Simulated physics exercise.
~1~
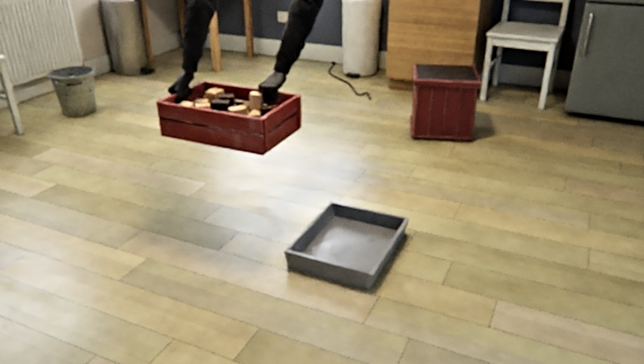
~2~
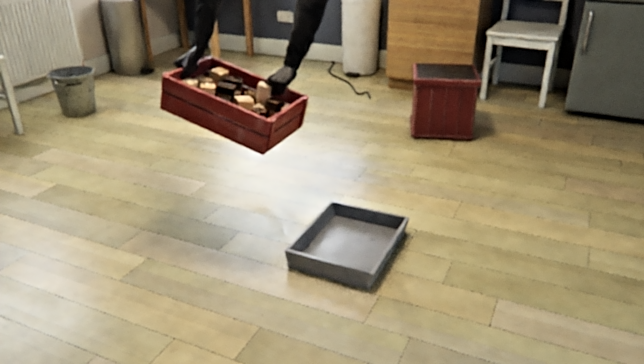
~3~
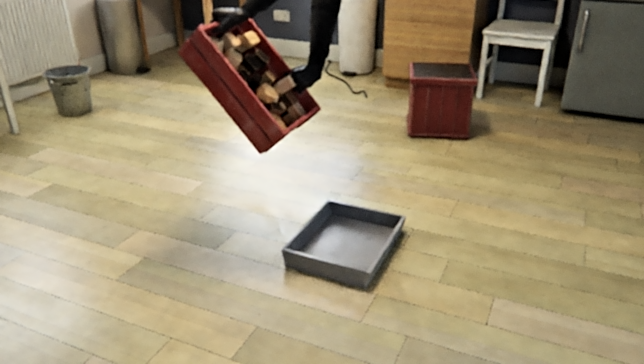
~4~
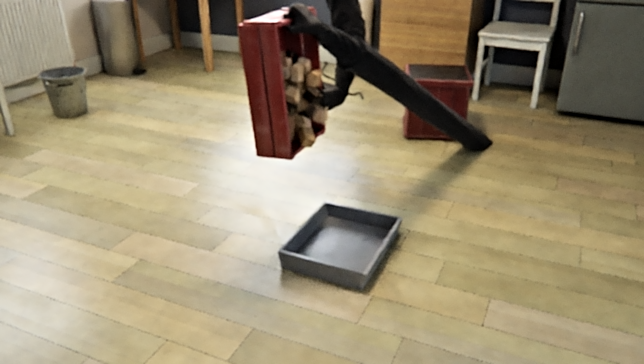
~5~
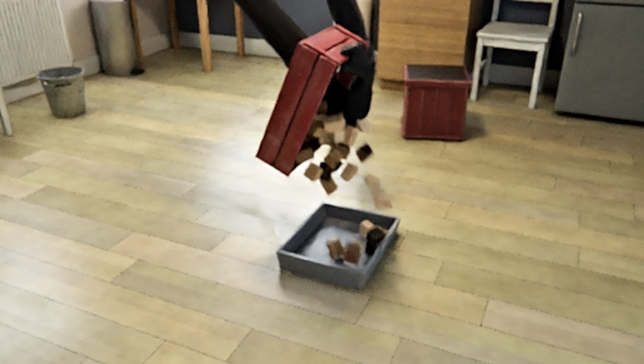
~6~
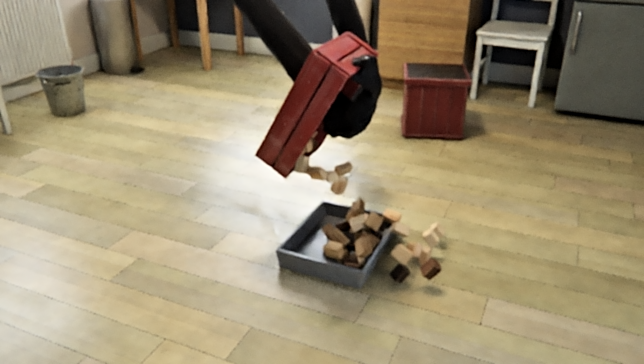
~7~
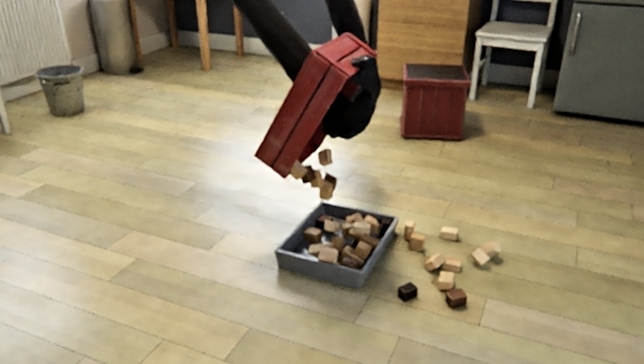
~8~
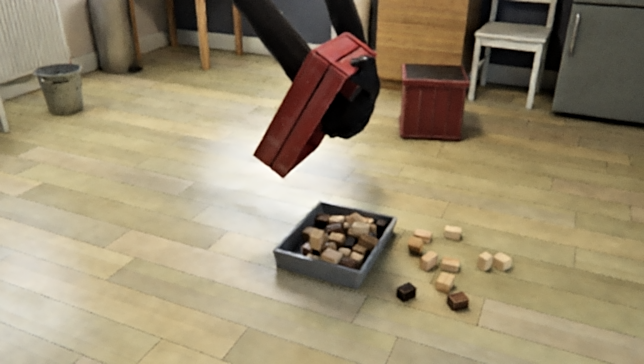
A red wooden box full of small light and dark blocks is held by two dark-gloved hands above a pale plank floor, in a room seen from slightly above. A shallow grey tray sits below, with a red cube-shaped box, a white chair and a bucket behind. The hands raise the box, swing it right and tip it steeply. Blocks tumble out, most landing in the tray while others drop past its right side and scatter. The emptied box stays tilted above, with the tray heaped and several blocks lying on the floor.
